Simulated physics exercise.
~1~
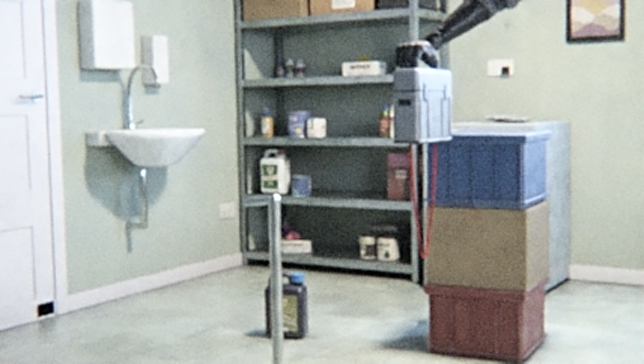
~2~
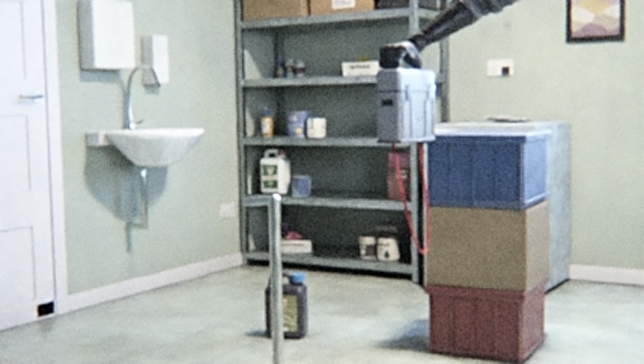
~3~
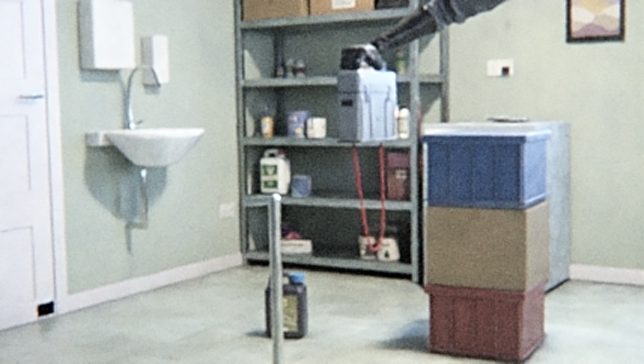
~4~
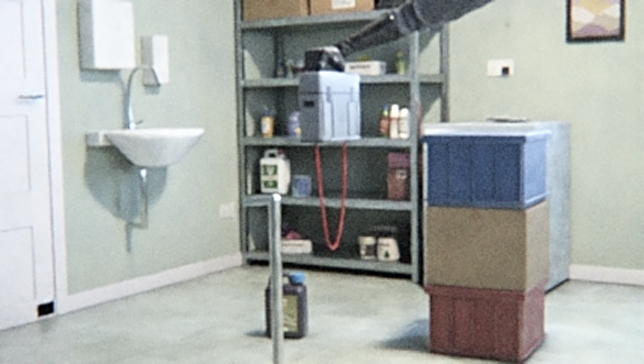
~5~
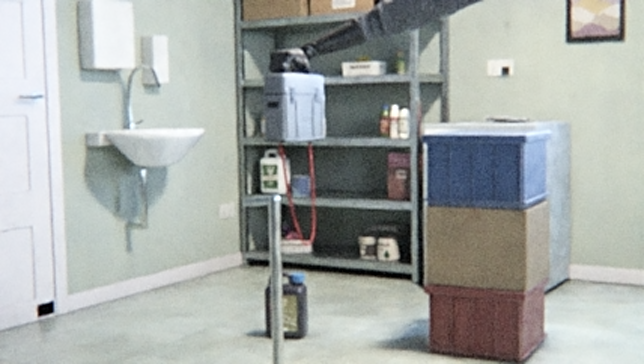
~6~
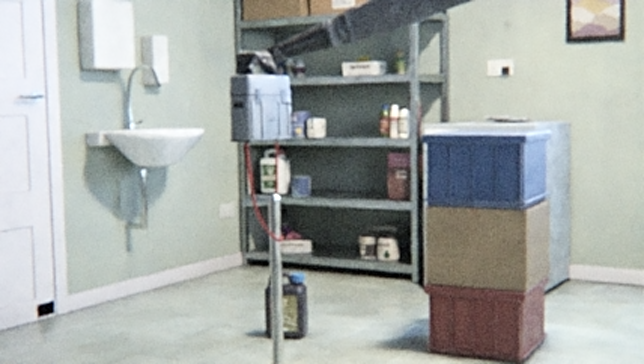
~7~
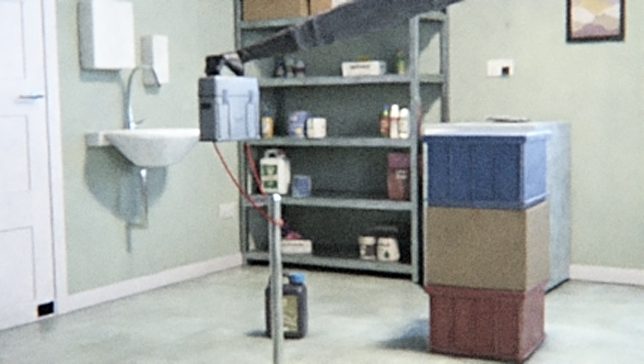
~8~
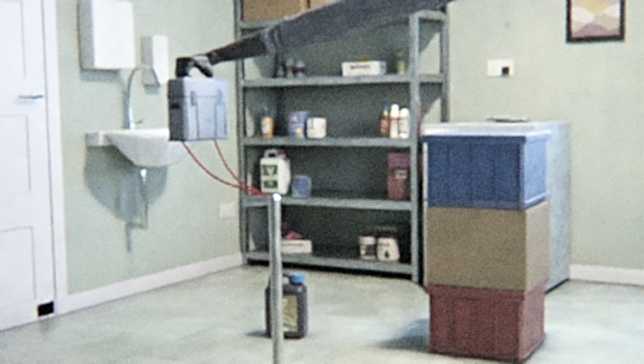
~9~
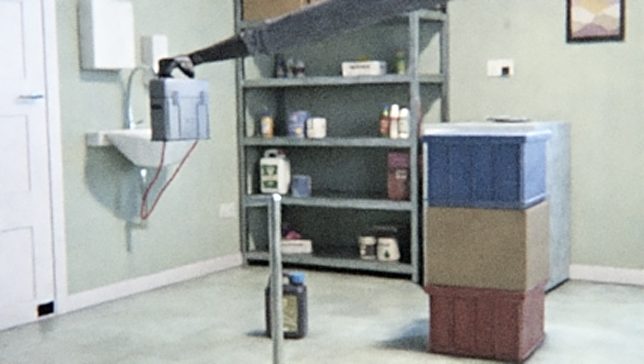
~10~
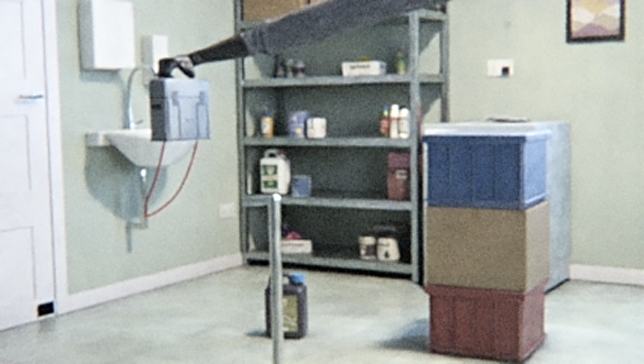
At first, a dark mechanical-looking arm holds a grey case by its top near a stack of blue, tan and red crates, with a red loop of lace dangling beneath it. The arm carries the case steadily left, level and upright, in front of the metal shelves. It passes over the thin post standing on the floor, the loop hanging and swinging below. Beyond the post, the lace trails to the right for a moment, then comes away clear. The case ends up held still in front of the white sink, the loop swaying slightly beneath it.
